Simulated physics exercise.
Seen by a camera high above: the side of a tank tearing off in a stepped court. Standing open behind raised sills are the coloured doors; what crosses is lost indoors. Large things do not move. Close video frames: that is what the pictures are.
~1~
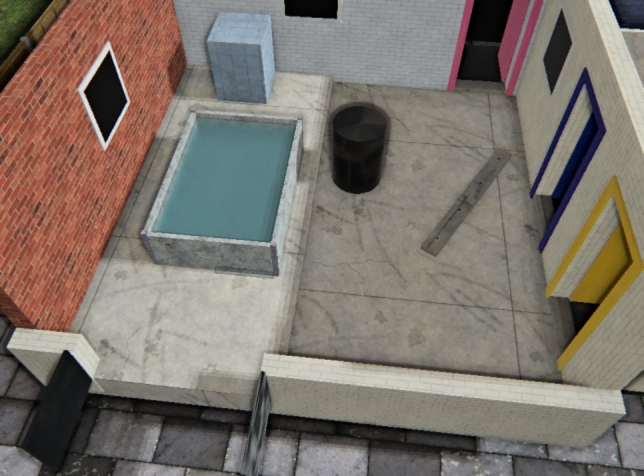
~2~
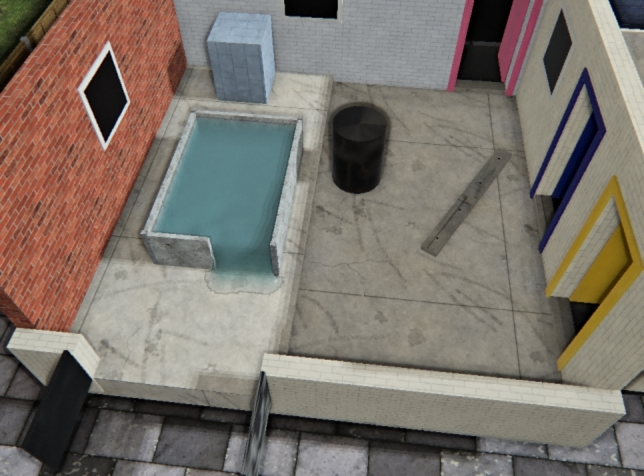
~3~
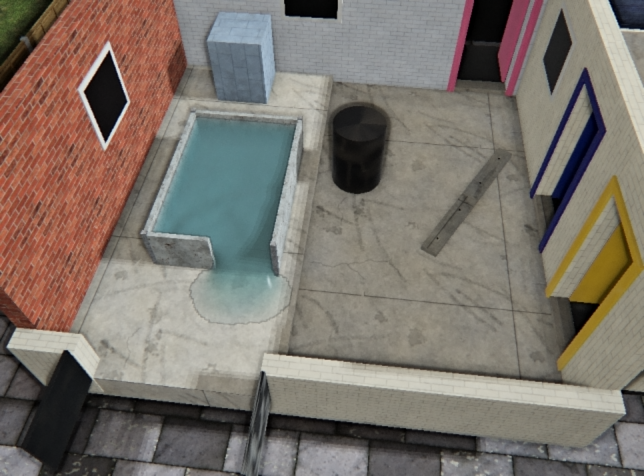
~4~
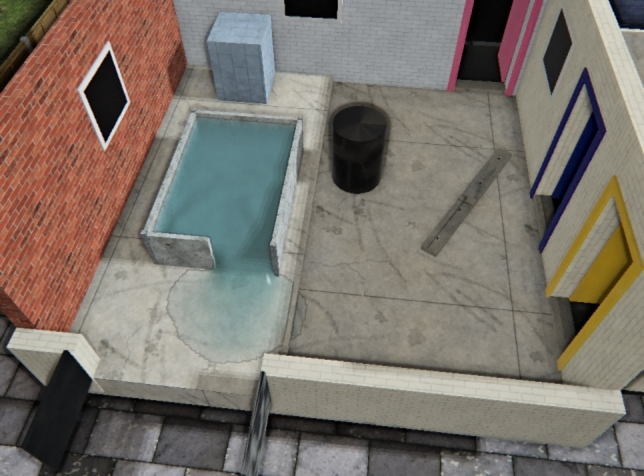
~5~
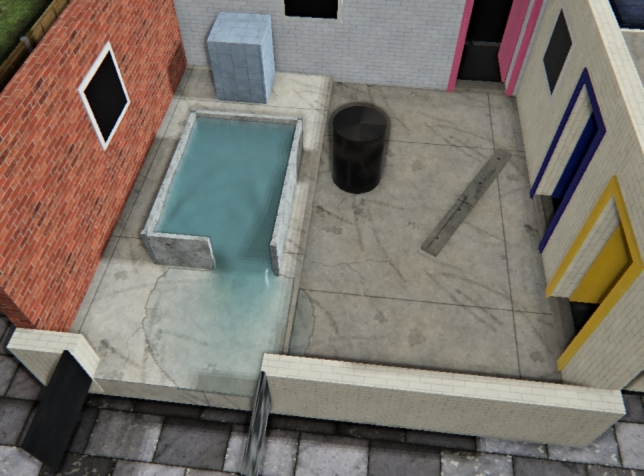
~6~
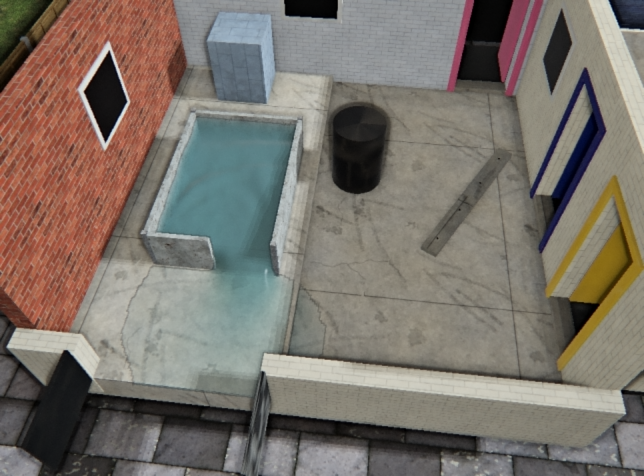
In a walled court with coloured doors, a section of an open tank's near side gives way, and water pours through the gap, spreading across the pale paving toward the low front wall while the surrounding objects stay still.
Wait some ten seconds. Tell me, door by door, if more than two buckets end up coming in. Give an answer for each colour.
At the blue door, no, two at most. At the yellow door, yes, more than two. At the pink door, no, two at most.
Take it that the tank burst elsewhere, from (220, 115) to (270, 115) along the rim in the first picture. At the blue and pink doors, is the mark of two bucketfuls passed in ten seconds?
Blue remains within limit and pink tops the threshold.
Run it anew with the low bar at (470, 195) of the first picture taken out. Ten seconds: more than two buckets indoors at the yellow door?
Yellow: Above.
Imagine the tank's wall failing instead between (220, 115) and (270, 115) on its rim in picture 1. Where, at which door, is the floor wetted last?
That's the yellow door.
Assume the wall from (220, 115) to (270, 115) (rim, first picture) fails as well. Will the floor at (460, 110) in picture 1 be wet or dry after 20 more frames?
Result: Reached.
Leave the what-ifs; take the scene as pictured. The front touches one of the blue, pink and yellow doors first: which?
It's the one in yellow.
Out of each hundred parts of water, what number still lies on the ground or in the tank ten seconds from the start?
Roughly 46 out of every hundred parts.
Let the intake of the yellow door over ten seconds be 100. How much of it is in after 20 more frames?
Approximately 25 in a hundred, I reckon.
A moment on, water covers 15 % of the floor; the blue door not reached, the yellow door not reached, the pink door not reached.
Next, water covers 20 % of the floor; the blue door not reached, the yellow door not reached, the pink door not reached.
Then, water covers 25 % of the floor; the blue door not reached, the yellow door over two buckets in, the pink door not reached.
Later, water covers 35 % of the floor; the blue door wet at the sill, nothing in, the yellow door over two buckets in, the pink door not reached.
In the end, water covers 40 % of the floor; the blue door wet at the sill, nothing in, the yellow door over two buckets in, the pink door wet at the sill, nothing in.
